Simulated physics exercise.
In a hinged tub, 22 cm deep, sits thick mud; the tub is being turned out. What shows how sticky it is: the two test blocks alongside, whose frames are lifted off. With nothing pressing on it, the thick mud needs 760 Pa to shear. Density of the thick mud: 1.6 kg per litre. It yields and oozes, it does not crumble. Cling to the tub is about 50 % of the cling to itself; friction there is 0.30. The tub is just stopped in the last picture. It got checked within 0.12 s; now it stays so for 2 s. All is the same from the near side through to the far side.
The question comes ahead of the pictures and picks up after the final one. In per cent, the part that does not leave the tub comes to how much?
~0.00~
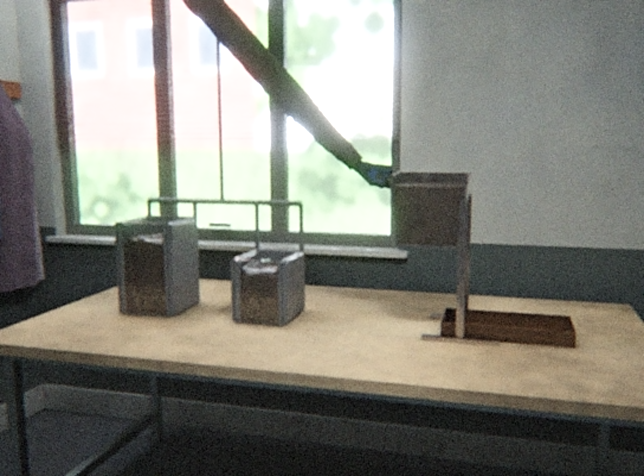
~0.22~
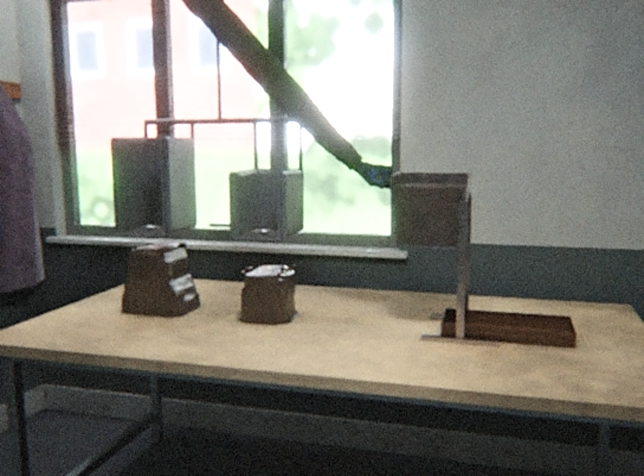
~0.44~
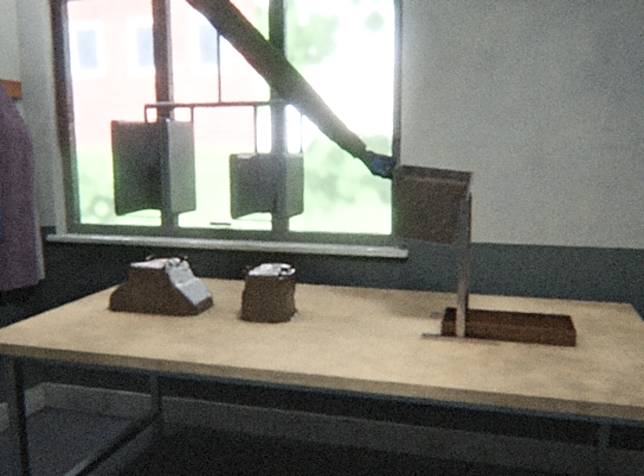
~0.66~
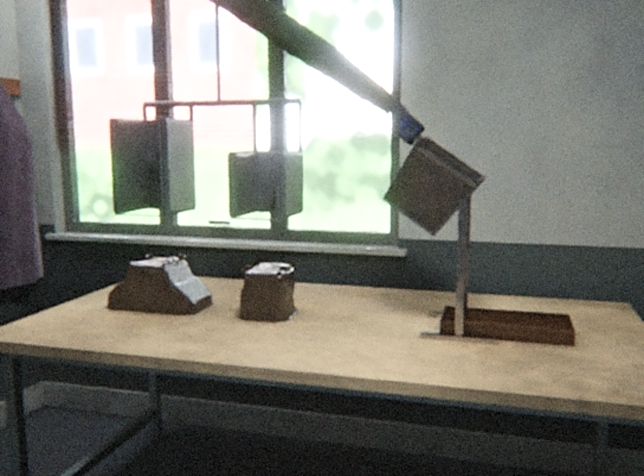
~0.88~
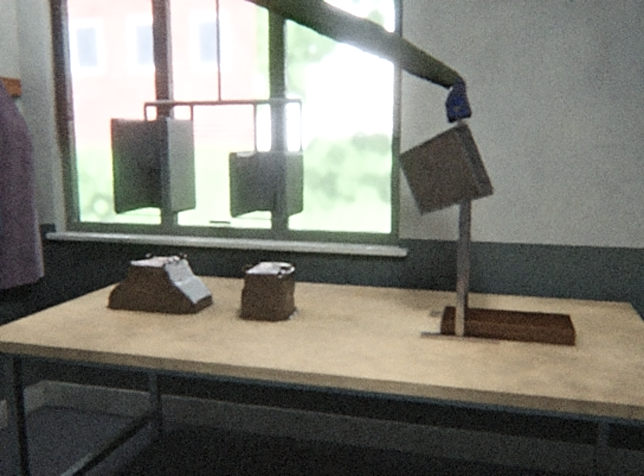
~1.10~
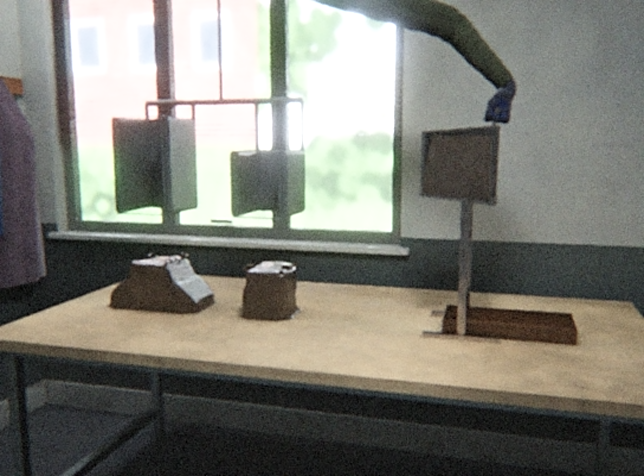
The part that stays comes to roughly 56 %.
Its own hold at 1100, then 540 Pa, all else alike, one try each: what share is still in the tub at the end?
Respectively 100 % and 45 %.
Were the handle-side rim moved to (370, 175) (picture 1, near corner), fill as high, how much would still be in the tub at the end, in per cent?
Then about 35 %.
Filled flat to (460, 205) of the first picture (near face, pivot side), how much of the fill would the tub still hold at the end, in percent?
Then about 100 %.
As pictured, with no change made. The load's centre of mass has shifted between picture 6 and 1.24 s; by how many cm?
It has moved close to 3 cm.
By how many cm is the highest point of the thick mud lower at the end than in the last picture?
About 9 cm.
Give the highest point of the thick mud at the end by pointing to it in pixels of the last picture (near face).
Around (453, 165).
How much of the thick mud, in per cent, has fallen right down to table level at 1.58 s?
About 0 %.
After 1.24 s, the tub is at 91 degrees and holds 97 %.
After 1.41 s, the tub is at 91 degrees and holds 75 %.
After 1.58 s, the tub is at 91 degrees and holds 60 %.
After 1.75 s, the tub is at 91 degrees and holds 56 %.
After 3.10 s, at the end, the tub is at 91 degrees and holds 56 %.
